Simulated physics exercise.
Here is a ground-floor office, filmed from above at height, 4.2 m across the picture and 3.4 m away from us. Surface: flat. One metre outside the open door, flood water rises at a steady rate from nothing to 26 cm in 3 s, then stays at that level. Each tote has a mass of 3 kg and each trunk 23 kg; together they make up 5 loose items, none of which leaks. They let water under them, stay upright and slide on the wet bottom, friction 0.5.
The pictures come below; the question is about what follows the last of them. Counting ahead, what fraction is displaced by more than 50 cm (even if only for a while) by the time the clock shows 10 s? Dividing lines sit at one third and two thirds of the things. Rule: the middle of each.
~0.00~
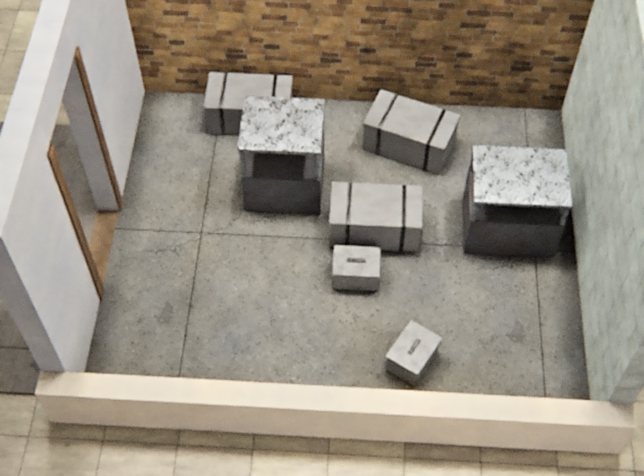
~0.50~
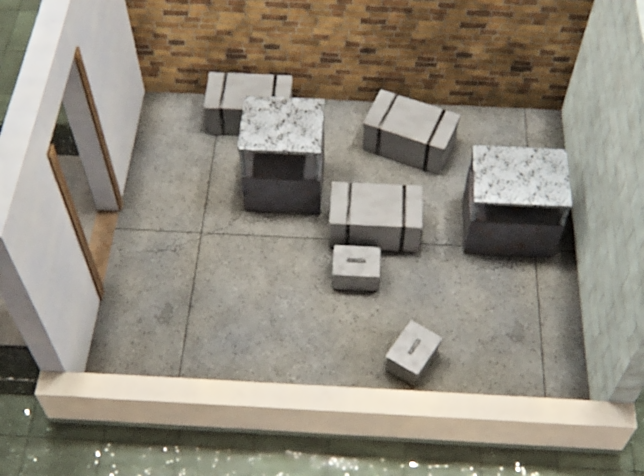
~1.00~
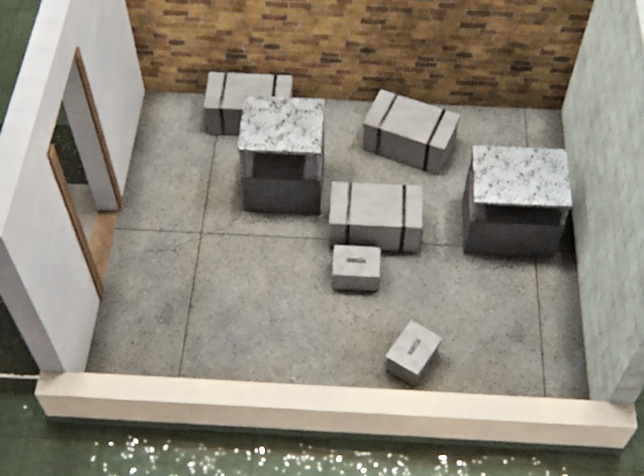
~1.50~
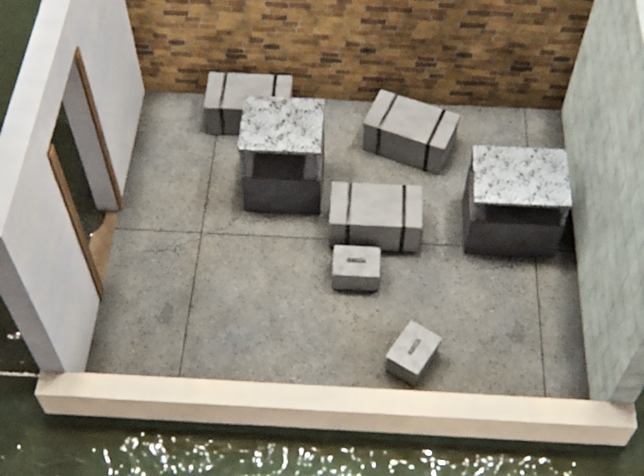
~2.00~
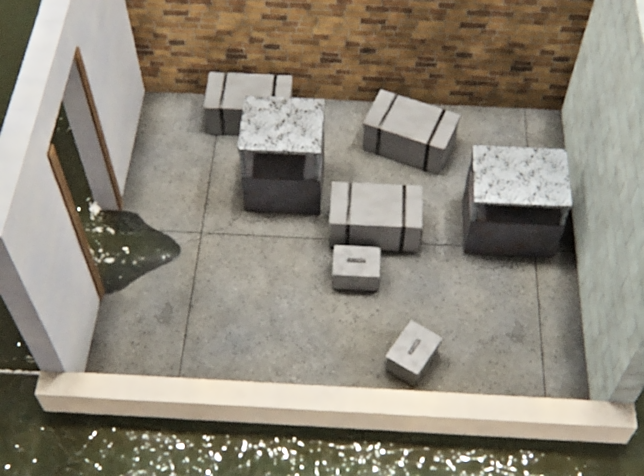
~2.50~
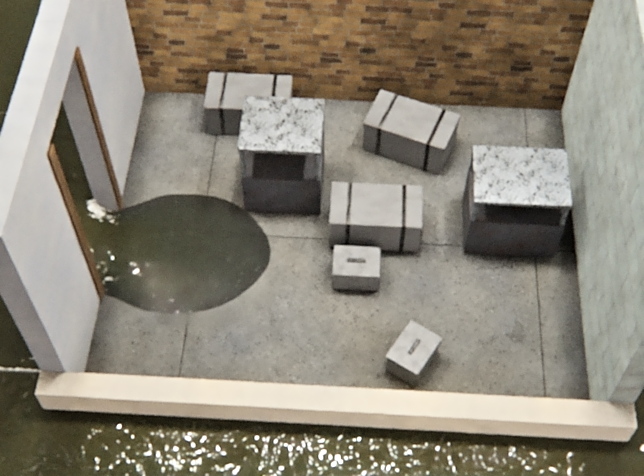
My call: One to two thirds of them.
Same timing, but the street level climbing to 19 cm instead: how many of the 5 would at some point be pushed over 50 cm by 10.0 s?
Count: 2.
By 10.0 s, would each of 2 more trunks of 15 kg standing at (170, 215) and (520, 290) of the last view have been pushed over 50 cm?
In turn: Beyond the mark, beyond the mark.
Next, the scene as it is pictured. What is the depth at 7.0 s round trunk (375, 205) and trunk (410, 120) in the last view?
First roughly 6 cm, second roughly 4 cm.
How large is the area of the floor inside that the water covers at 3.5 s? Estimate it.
About 5.0 m2.
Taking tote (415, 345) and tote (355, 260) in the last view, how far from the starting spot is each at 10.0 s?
120 cm, 120 cm.
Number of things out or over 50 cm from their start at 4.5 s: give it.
The number I get is 2.
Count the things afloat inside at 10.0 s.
My tally comes to 5.
After 3.5 s 0 of 5 are over 50 cm from their spots; 0 afloat.
After 4.5 s 2 of 5 are over 50 cm from their spots; 0 afloat.
After 7.0 s 2 of 5 are over 50 cm from their spots; 3 afloat.
After 10.0 s 3 of 5 are over 50 cm from their spots, and 3 have been at some point; 5 afloat.
